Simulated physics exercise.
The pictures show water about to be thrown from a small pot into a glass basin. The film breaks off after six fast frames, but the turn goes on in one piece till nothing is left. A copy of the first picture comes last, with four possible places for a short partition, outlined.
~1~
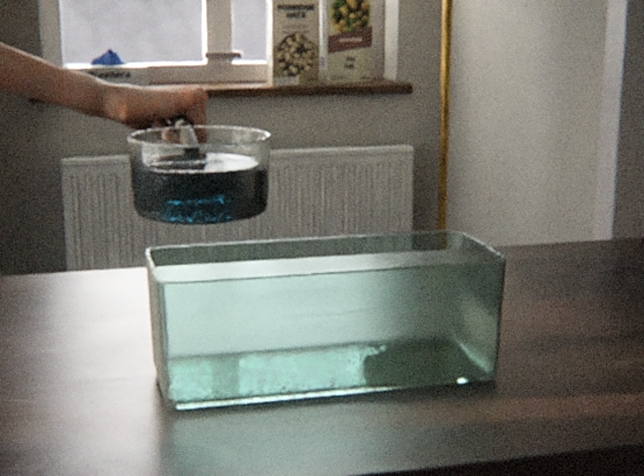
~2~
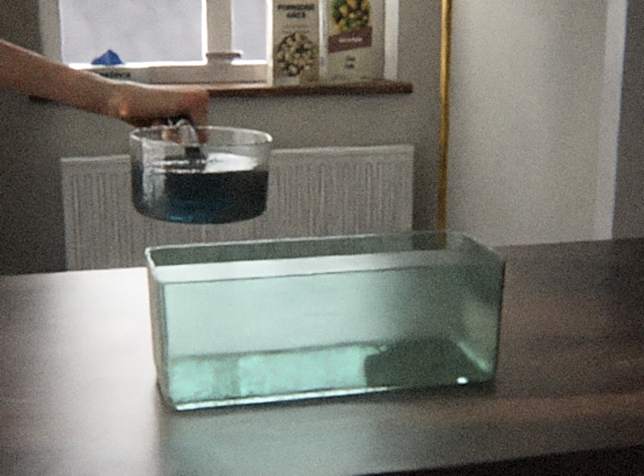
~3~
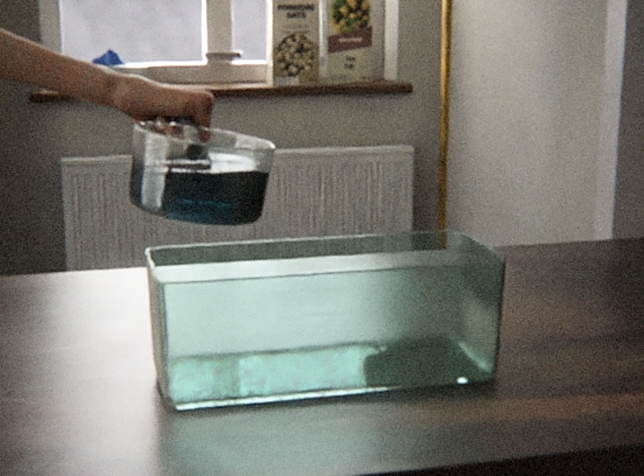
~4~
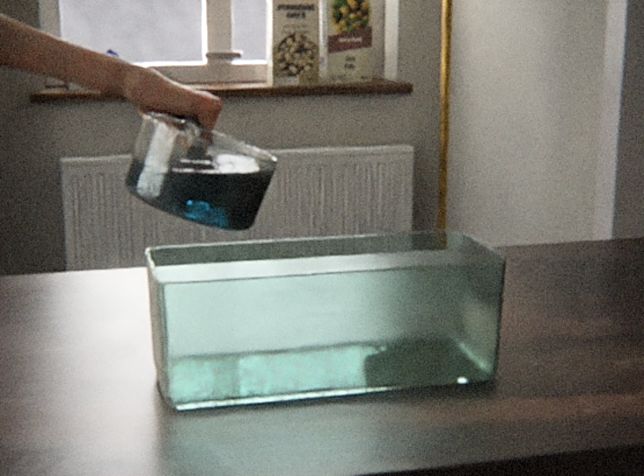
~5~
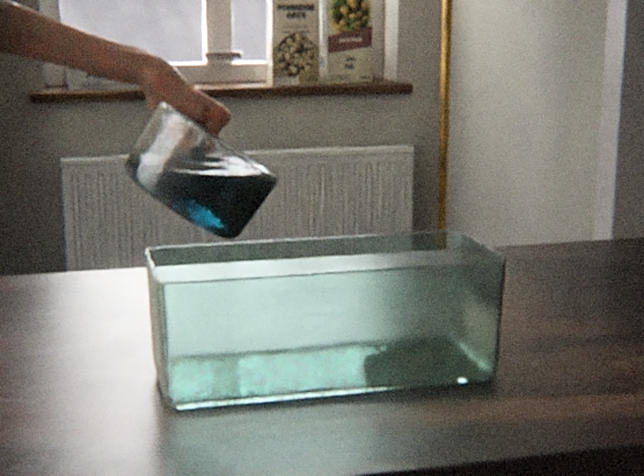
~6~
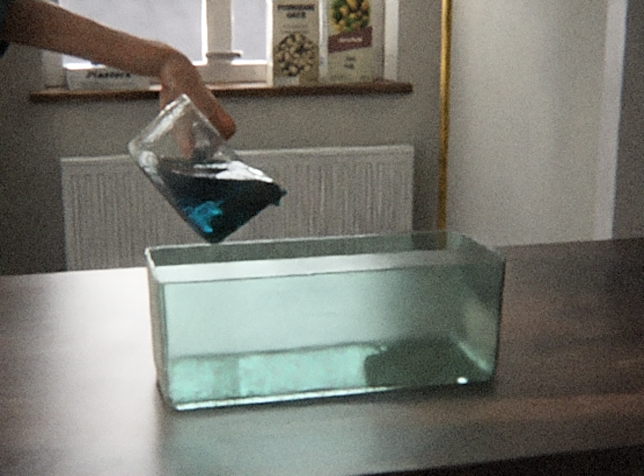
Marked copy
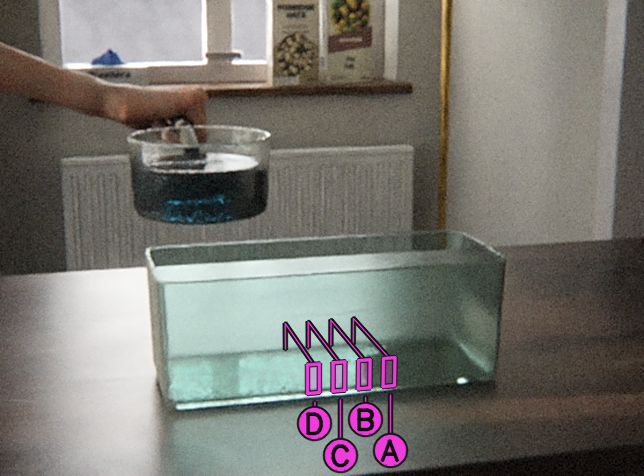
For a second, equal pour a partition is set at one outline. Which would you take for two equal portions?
Take D.
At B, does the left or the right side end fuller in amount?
The left side.
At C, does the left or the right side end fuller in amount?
The left side.
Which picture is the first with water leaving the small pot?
Picture 6.
In magenta, A at (390, 394); B at (365, 397); C at (340, 399); D at (314, 401).
With A, about 72 % ends left of the wall and 25 % right of it; 3 % is lost outside.
With B, about 79 % ends left of the wall and 19 % right of it.
With C, about 70 % ends left of the wall and 26 % right of it; 3 % is lost outside.
With D, about 45 % ends left of the wall and 53 % right of it.
